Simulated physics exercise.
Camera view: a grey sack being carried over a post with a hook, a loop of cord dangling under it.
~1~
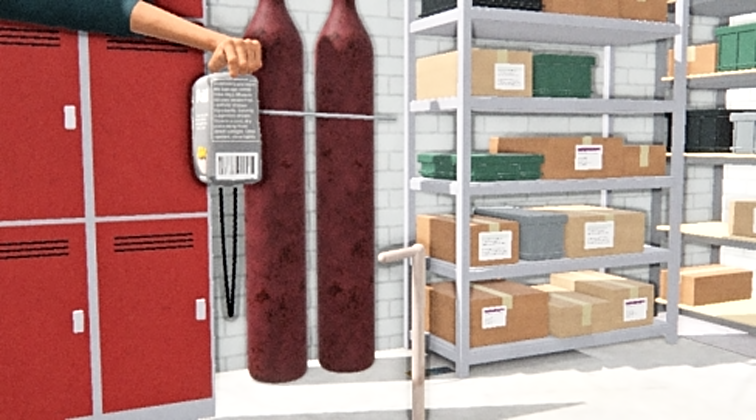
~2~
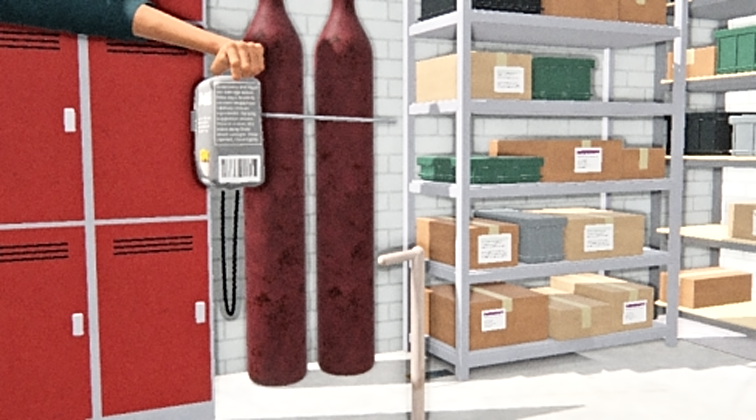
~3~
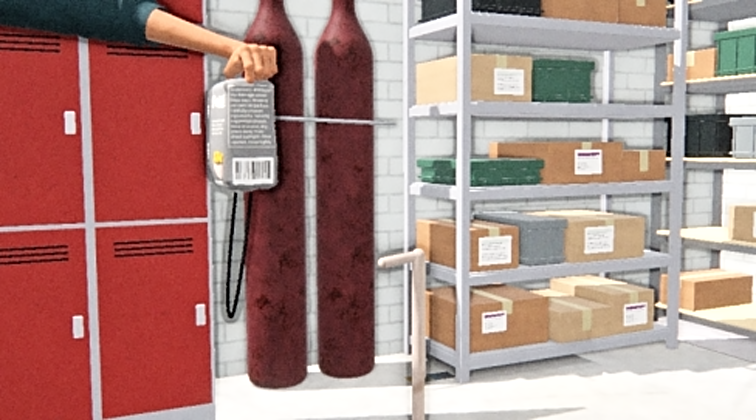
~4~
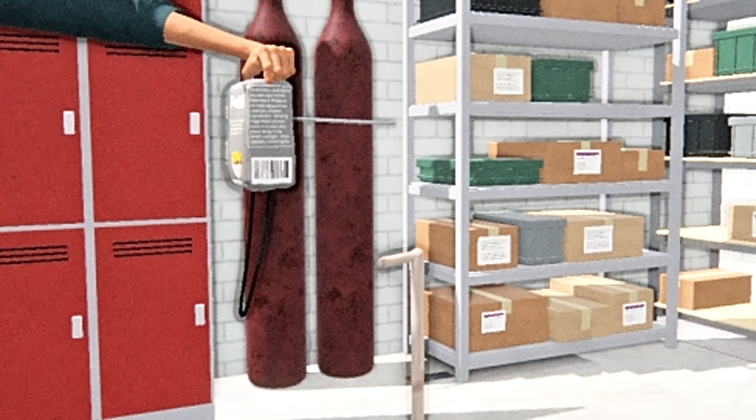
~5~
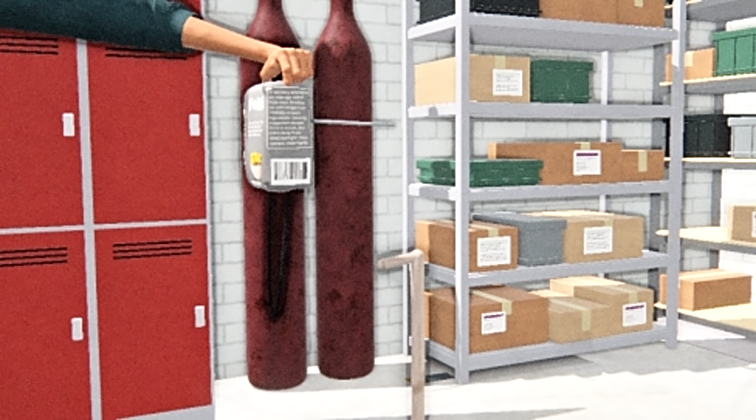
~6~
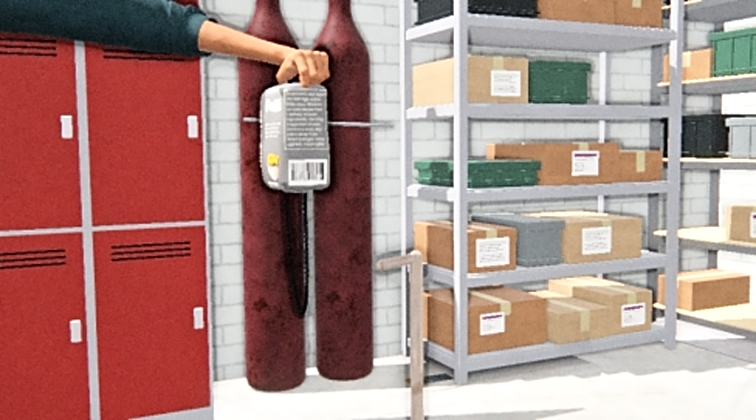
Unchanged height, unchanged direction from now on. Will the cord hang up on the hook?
It gets trapped.
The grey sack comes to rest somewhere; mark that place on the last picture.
(484, 137).
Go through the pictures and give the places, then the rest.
Grey sack (226, 130); hook tip (384, 258), in the first picture.
Grey sack (229, 133); bottom of the loop (230, 315), in the second picture.
Grey sack (242, 136), in the third picture.
Grey sack (260, 135); bottom of the loop (242, 316), in the fourth picture.
Grey sack (278, 137), in the fifth picture.
Grey sack (295, 138); bottom of the loop (303, 313); hook tip (381, 265); hook points towards it, loop hangs below the hook, in the sixth picture.
Then, 0.80 s past the final frame, sack nearing the post near (380, 138).
Then, 1.56 s past the final frame, sack past the post near (453, 137).
When it is over, sack past the post near (484, 137); loop tight round the post, hand stopped. The grey sack snags on the hook.
